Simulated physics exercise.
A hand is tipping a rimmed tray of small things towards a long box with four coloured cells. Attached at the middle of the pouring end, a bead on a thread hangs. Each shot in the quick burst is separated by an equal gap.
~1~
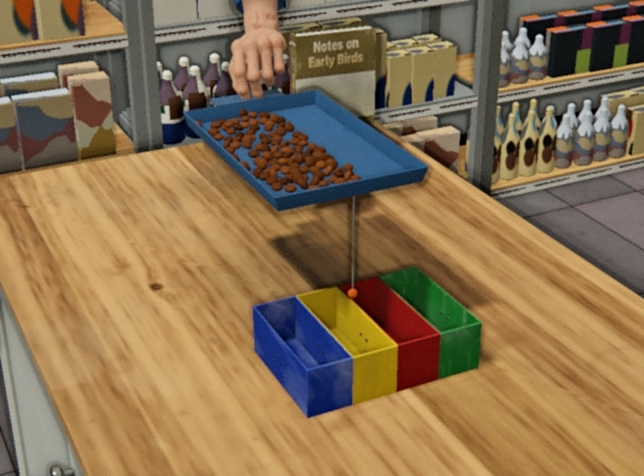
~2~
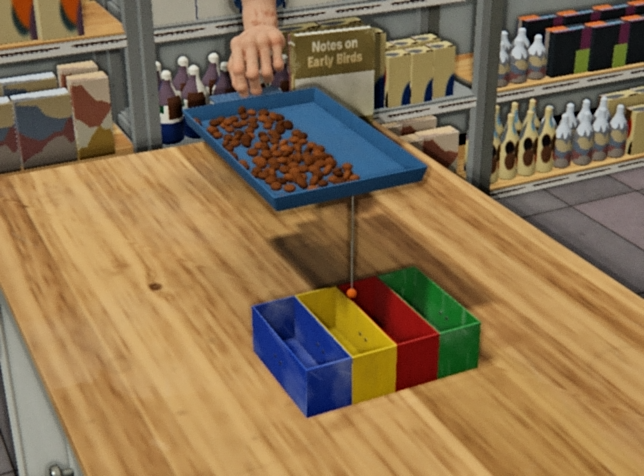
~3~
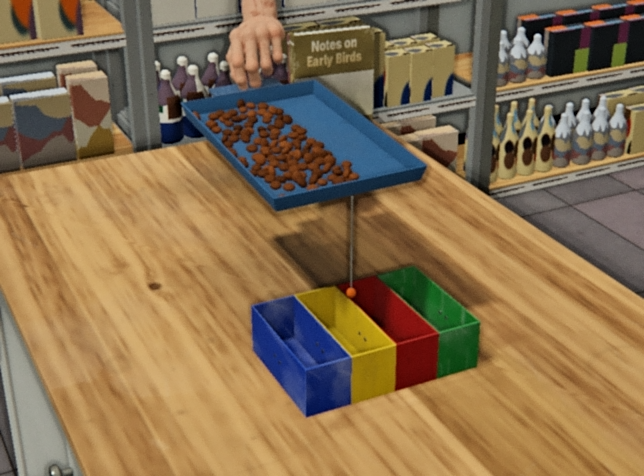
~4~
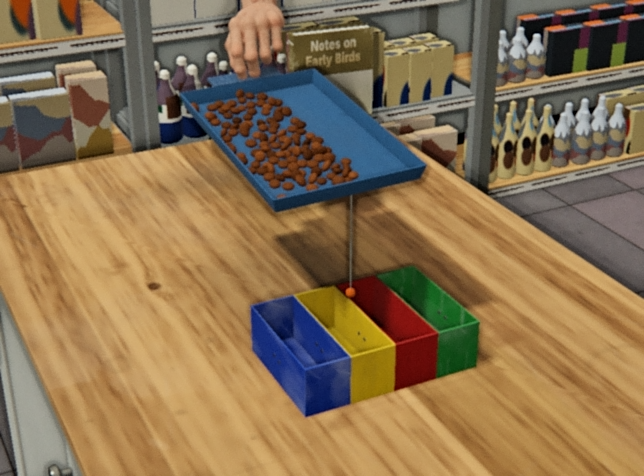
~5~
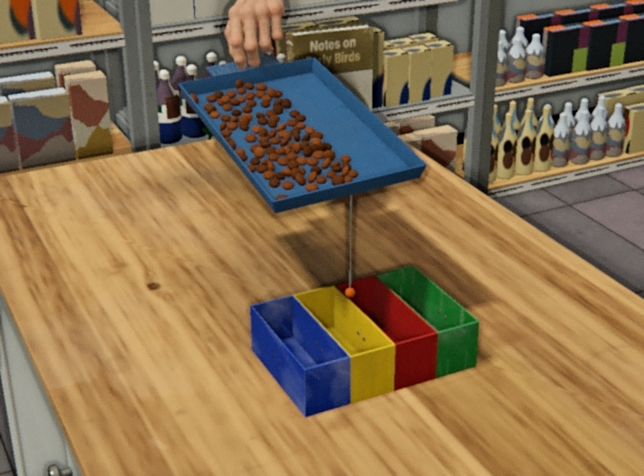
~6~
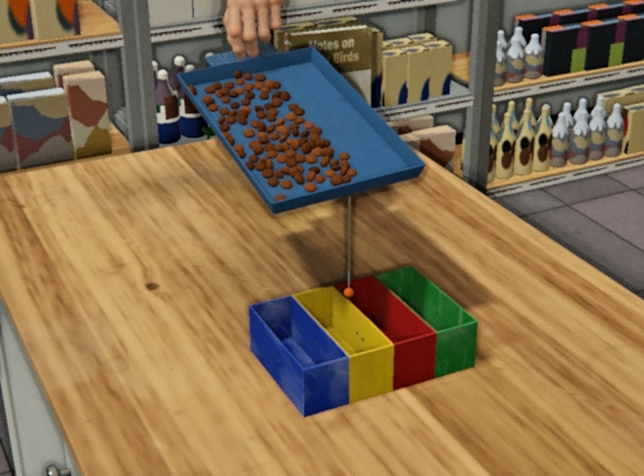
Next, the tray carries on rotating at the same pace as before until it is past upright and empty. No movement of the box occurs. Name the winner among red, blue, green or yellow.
Winner: Blue.
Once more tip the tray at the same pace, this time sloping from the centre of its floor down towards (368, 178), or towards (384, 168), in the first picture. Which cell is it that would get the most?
Try A: The green one / try B: The green one.
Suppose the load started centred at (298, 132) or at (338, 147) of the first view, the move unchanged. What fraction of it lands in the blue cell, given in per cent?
Close to 50 in a hundred, then close to 40 in a hundred.
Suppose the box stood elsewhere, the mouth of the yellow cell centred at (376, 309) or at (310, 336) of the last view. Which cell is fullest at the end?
The cell in blue; the yellow cell.
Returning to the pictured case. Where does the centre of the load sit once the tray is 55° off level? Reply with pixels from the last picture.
Close to (299, 165).
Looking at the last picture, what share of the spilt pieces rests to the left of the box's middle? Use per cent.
About 80 percent of the spill.
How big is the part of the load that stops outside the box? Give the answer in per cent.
About 20 %.
Soon after the last picture, tray tipped steeply; nearly all on the tray; a stray few falling or outside the box.
A little later, tray tipped right over; about a quarter on the tray; about a third in the blue cell; a small part in the yellow cell; a stray few in the red cell; about a third falling or outside the box.
Later still, tray tipped past a quarter turn; about half in the blue cell; about a quarter in the yellow cell; a small part in the red cell; about a quarter falling or outside the box.
At rest, tray tipped past a quarter turn; about half in the blue cell; about a quarter in the yellow cell; a small part in the red cell; none in the green cell; about a quarter outside the box.
